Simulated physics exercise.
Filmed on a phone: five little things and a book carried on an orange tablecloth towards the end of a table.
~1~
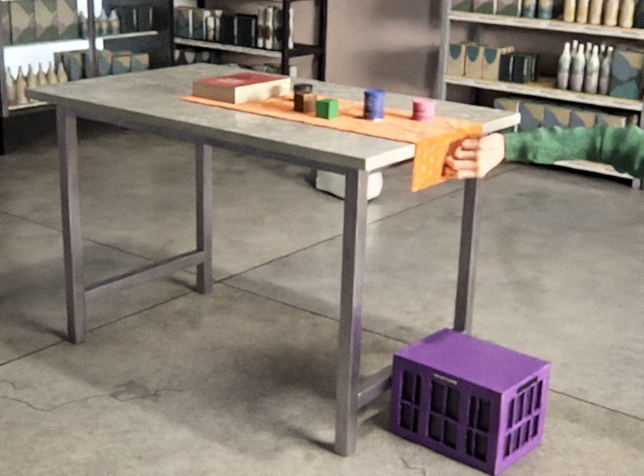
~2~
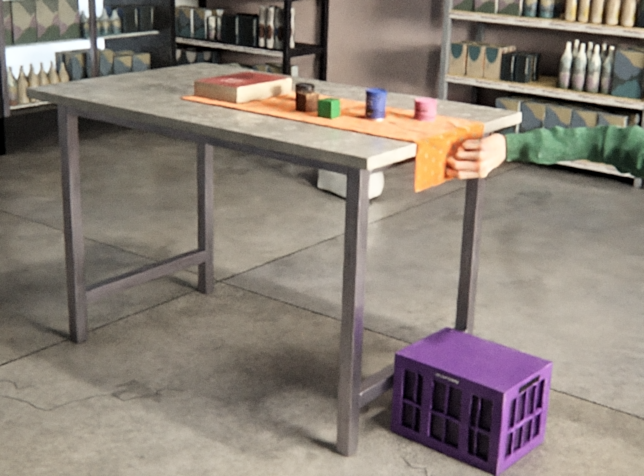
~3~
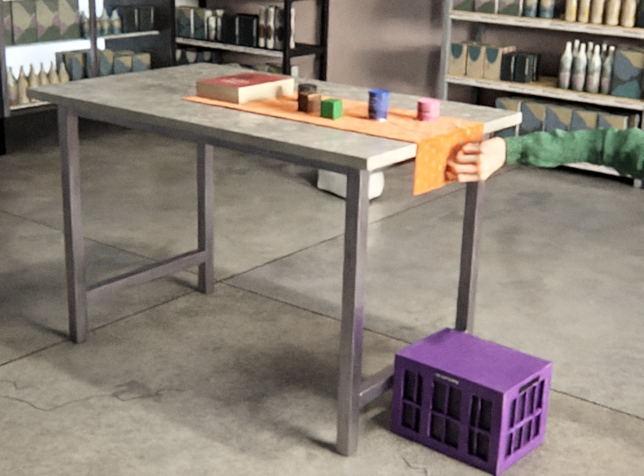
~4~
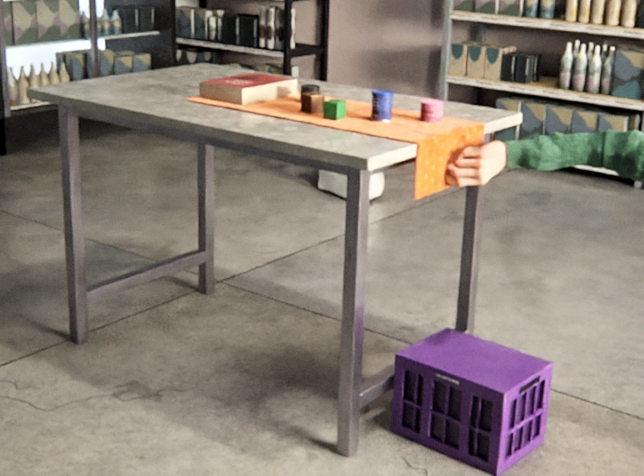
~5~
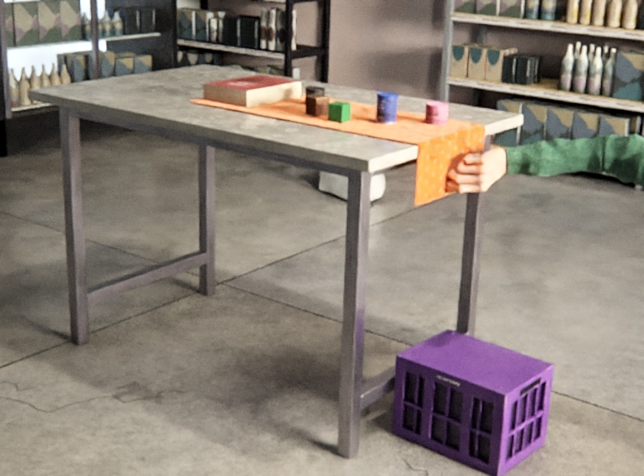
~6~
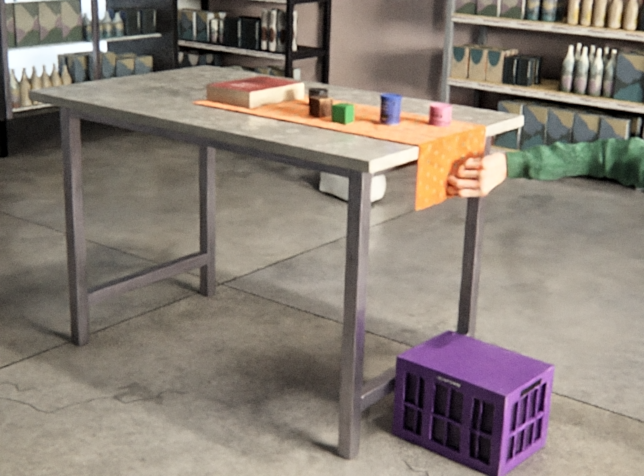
A hand in a green sleeve slowly pulled an orange cloth down over the table's right edge, and the book, small blocks and little pots on it shifted slightly right, above a still purple crate.
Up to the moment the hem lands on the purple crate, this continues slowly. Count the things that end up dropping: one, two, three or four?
The number that drops is four.
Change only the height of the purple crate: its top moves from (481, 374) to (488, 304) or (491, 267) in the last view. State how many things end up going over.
It comes to 2 and 1 over the edge.
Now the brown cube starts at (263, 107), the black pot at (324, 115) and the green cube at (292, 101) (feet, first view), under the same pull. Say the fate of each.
The brown cube survives, the black pot goes over, the green cube does not fall.
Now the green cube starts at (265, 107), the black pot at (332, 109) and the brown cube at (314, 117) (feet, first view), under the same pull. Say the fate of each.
As for the green cube, it stays aboard; the black pot goes off; the brown cube goes off.
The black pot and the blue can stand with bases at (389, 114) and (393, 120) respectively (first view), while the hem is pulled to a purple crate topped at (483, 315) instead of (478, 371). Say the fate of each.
Black pot is gone, blue can is gone.
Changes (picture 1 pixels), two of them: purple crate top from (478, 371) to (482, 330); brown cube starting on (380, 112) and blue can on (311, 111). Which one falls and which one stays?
The brown cube is lost; the blue can stays put.
Soon after, hem near (449, 238); pink pot gone.
After that, hem near (446, 297); pink pot and blue can gone.
And then, hem on the crate; pink pot, blue can, green cube and brown cube gone.
In the end, hem on the crate; pink pot, blue can, green cube and brown cube gone. It carries off four.
